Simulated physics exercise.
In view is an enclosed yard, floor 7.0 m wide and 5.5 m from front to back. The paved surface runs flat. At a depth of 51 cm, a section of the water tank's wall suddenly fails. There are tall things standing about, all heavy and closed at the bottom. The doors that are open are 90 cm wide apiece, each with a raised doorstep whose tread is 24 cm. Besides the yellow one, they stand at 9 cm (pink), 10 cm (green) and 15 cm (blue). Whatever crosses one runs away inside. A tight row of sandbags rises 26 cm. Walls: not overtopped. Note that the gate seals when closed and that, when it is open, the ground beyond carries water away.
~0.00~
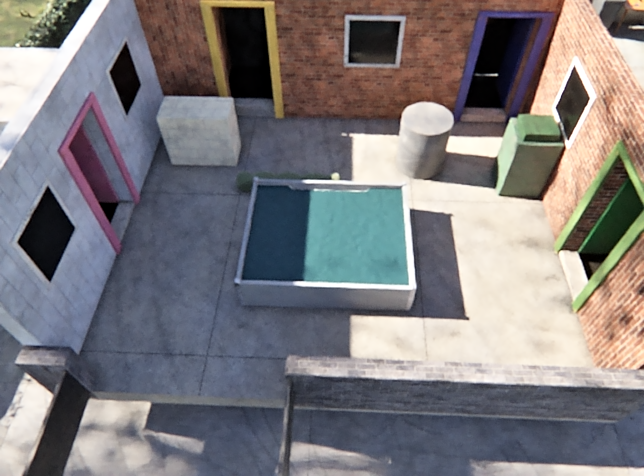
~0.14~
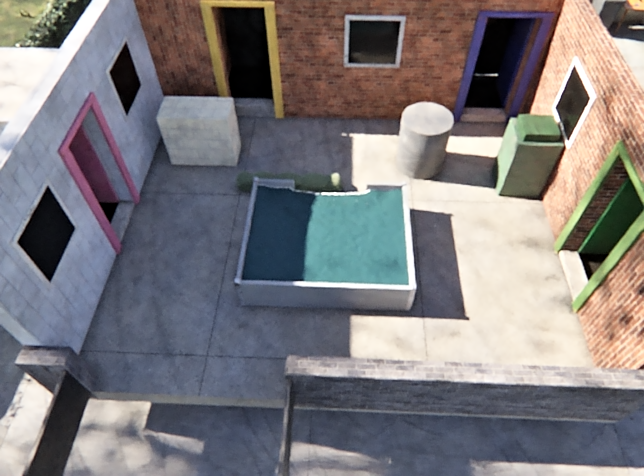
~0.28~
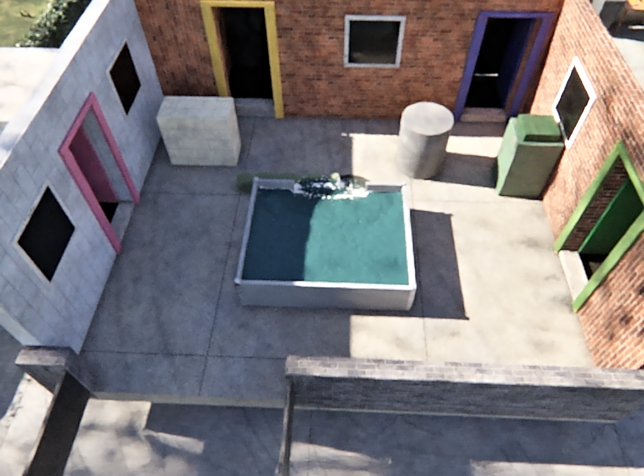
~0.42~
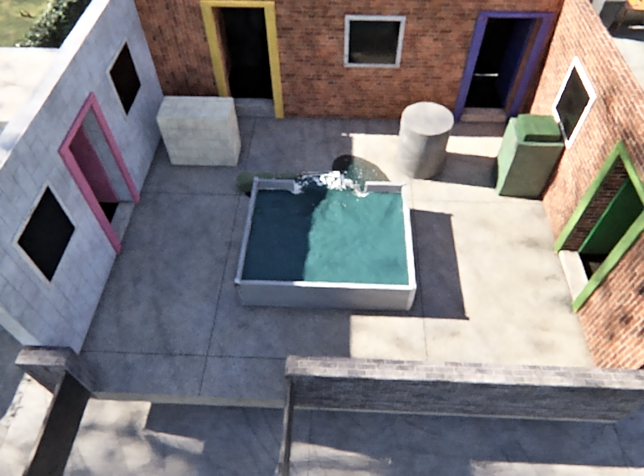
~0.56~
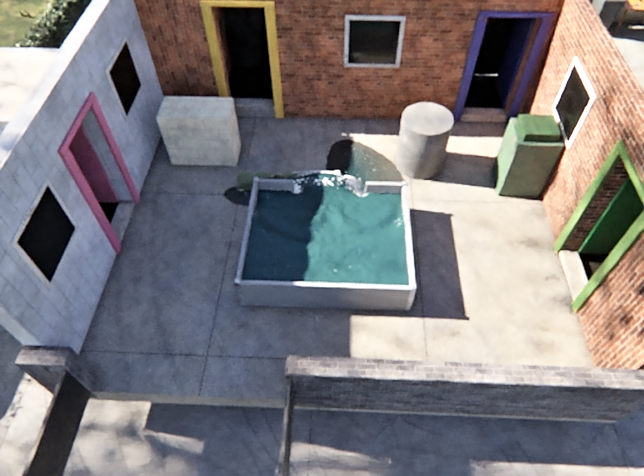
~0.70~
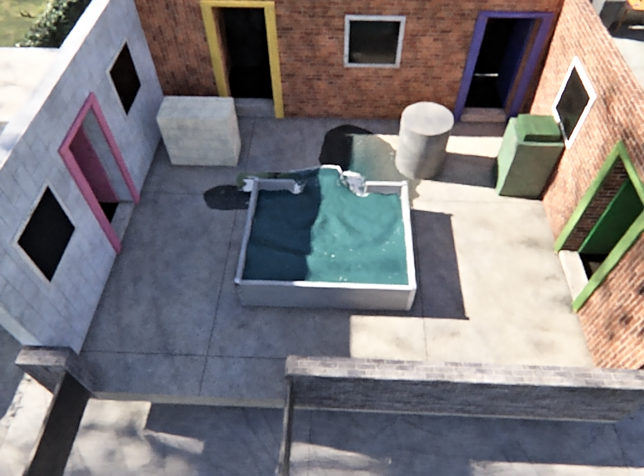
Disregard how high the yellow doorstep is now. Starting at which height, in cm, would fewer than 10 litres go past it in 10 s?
Starting at roughly 7 cm.
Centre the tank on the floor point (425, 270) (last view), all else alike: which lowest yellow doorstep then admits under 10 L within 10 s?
That setup calls for roughly 12.5 cm.
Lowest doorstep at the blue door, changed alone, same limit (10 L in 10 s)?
For blue: Close to 9.5 cm.
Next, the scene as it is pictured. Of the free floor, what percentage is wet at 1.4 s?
Roughly 25 percent of the floor is wet.
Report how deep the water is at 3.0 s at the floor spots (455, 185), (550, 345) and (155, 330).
Depth: About 2, 0, 0 cm.
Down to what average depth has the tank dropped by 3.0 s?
Around 31 cm on average.
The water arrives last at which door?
Green.
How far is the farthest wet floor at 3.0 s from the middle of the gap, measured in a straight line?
4.4 m.
After 1.4 s water covers 25 % of the floor, deepest (42 cm) near (314, 200); it has not reached the yellow door.
After 3.0 s water covers 45 % of the floor, deepest (28 cm) near (314, 200); 8 cm at the yellow door, 0 litres in over its 26 cm doorstep.
After 10.0 s water covers 90 % of the floor, deepest (15 cm) near (314, 200); 8 cm at the yellow door, 0 litres in over its 26 cm doorstep.
At the yellow door as built, the water arrived by 2.0 s and peaked near 10 cm at 7.6 s.
Run again over the same 10 s with other heights there, 14 litres in over 6.5 cm, 3 litres over 8.5 cm. The limit of 10 litres is kept from about 7 cm up.
